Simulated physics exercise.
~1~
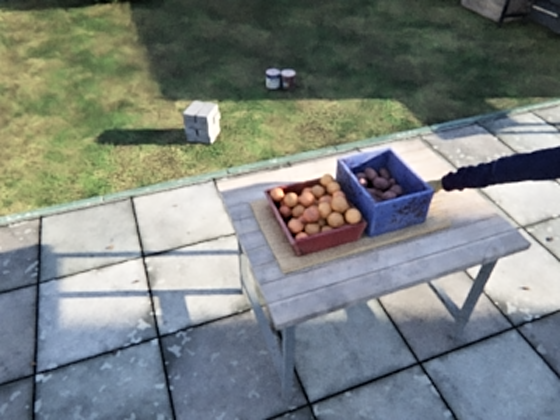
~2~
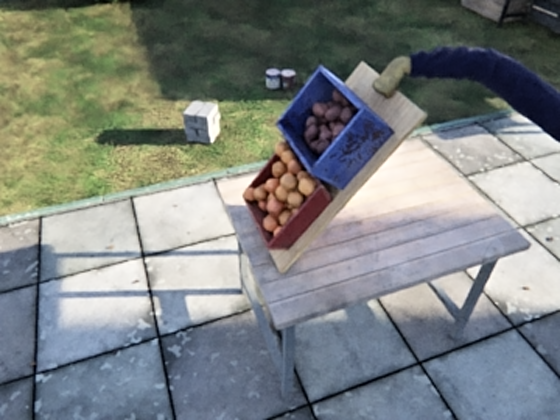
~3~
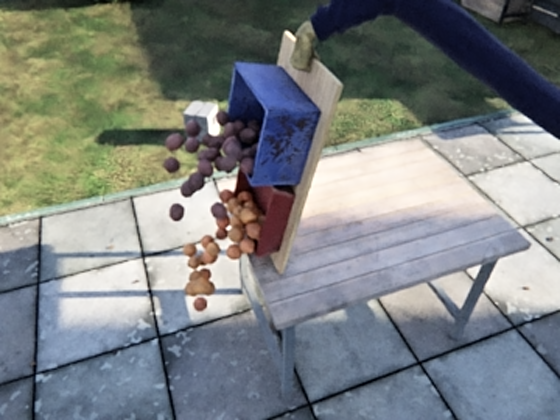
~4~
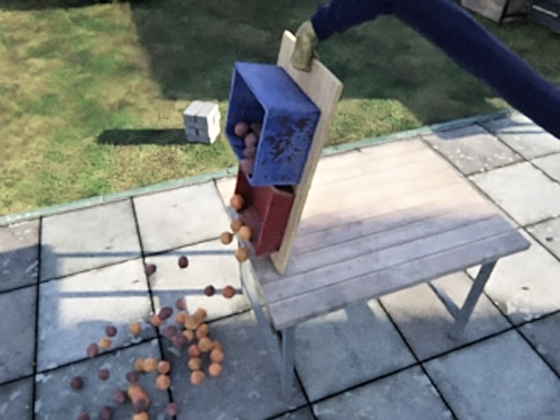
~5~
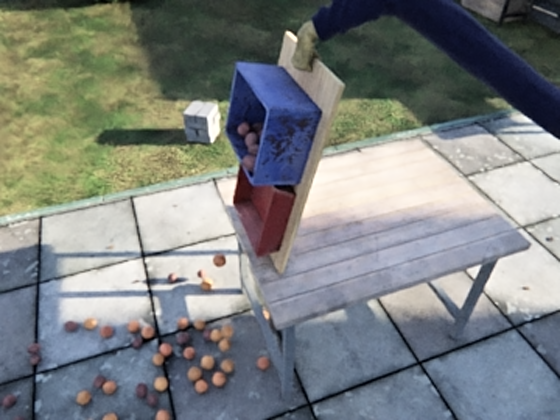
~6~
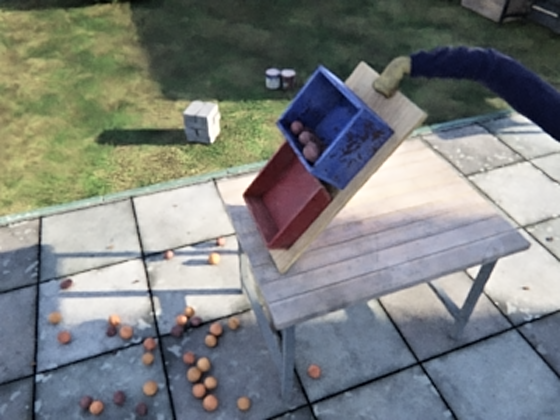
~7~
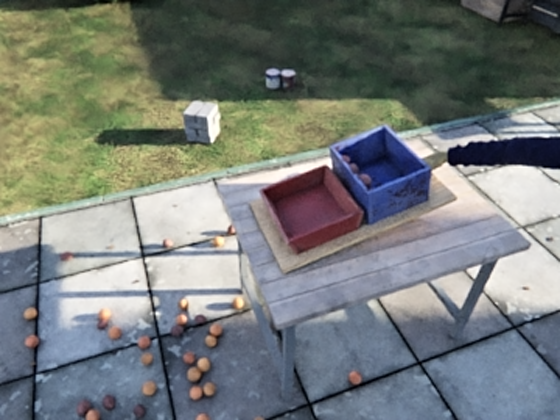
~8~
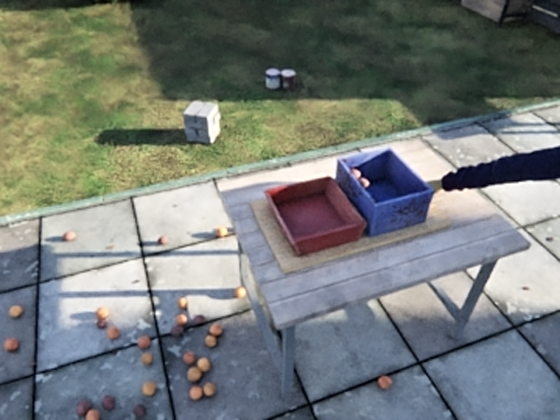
A dark-sleeved arm tipped a board holding a red crate and a blue crate steeply to the left, spilling potatoes across the patio, then lowered it flat onto the table, leaving the red crate empty and a few still in the blue one.
